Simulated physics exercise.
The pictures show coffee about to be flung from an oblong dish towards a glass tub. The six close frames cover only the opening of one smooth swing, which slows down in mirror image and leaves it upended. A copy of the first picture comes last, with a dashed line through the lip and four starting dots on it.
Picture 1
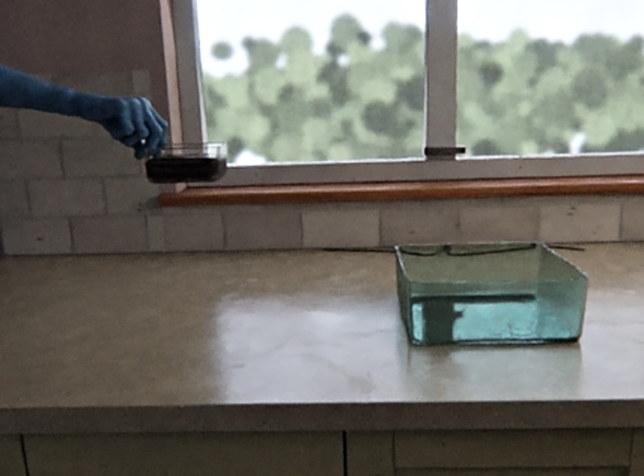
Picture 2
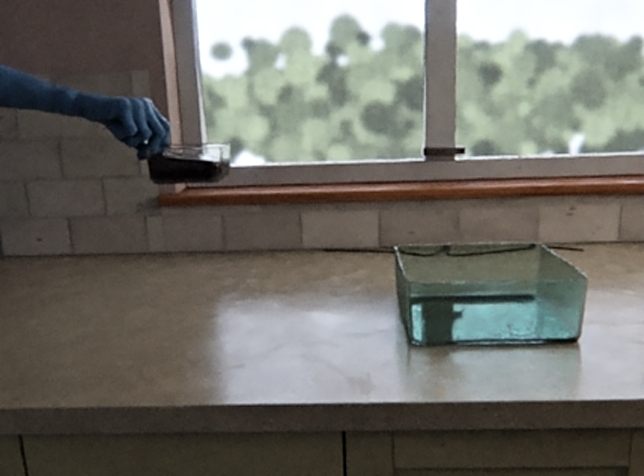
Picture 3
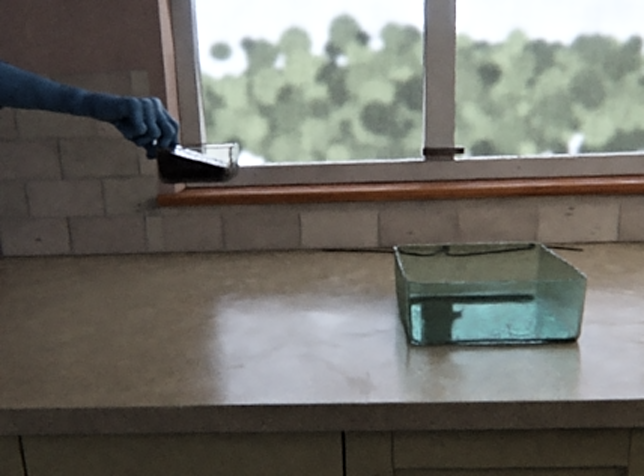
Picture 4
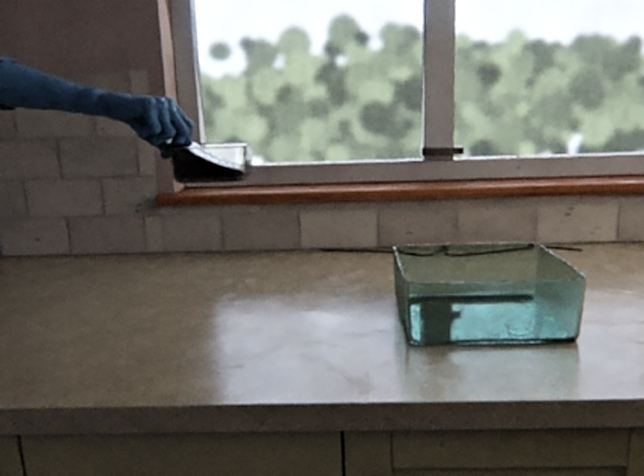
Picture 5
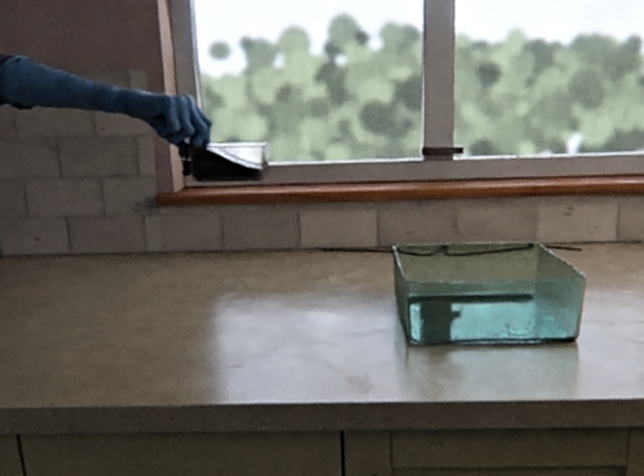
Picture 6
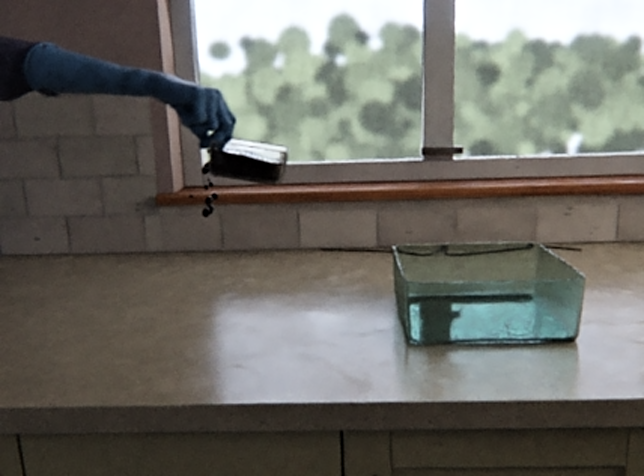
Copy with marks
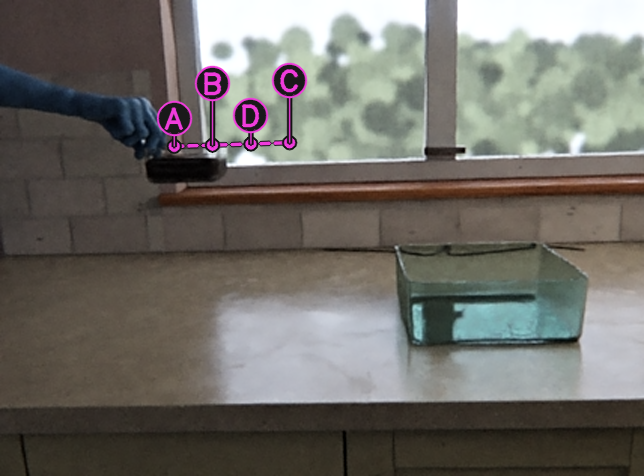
On a kitchen counter beneath a window, a glass tub partly filled with blue-green liquid sits still at right. A blue-gloved hand at left holds an oblong clear dish of dark liquid and moves it a short way right; the dish tilts slightly, and dark drops fall from its left end.
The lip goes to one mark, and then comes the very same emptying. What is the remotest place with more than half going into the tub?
D is the one.
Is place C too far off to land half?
No, that is safe.
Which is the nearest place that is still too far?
B it is.
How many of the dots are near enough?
Two of the four.
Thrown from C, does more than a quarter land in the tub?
Yes, it does.
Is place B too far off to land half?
Yes, it does.
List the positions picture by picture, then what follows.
The first frame shows upright, lip at (221, 144); tub from (408, 342) to (581, 340); nothing has left yet.
The second frame shows upright, lip at (224, 145); nothing has left yet.
The third frame shows upright, lip at (233, 144); coffee is over the rim, down to (163, 147).
The fourth frame shows upright, lip at (247, 144); coffee is over the rim, down to (173, 152).
The fifth frame shows upright, lip at (265, 143); coffee is over the rim, down to (189, 173).
The sixth frame shows tipped about 10°, lip at (286, 149); coffee is over the rim, down to (208, 214).
On the marked copy, A at (174, 146); B at (212, 145); C at (289, 142); D at (250, 143).
Choosing A, about 0 % lands in the tub, 100 % falls short.
Choosing B, about 25 % lands in the tub, 71 % falls short and 4 % goes beside or beyond.
Choosing C, about 75 % lands in the tub, 15 % falls short and 10 % goes beside or beyond.
Choosing D, about 73 % lands in the tub, 20 % falls short and 7 % goes beside or beyond.
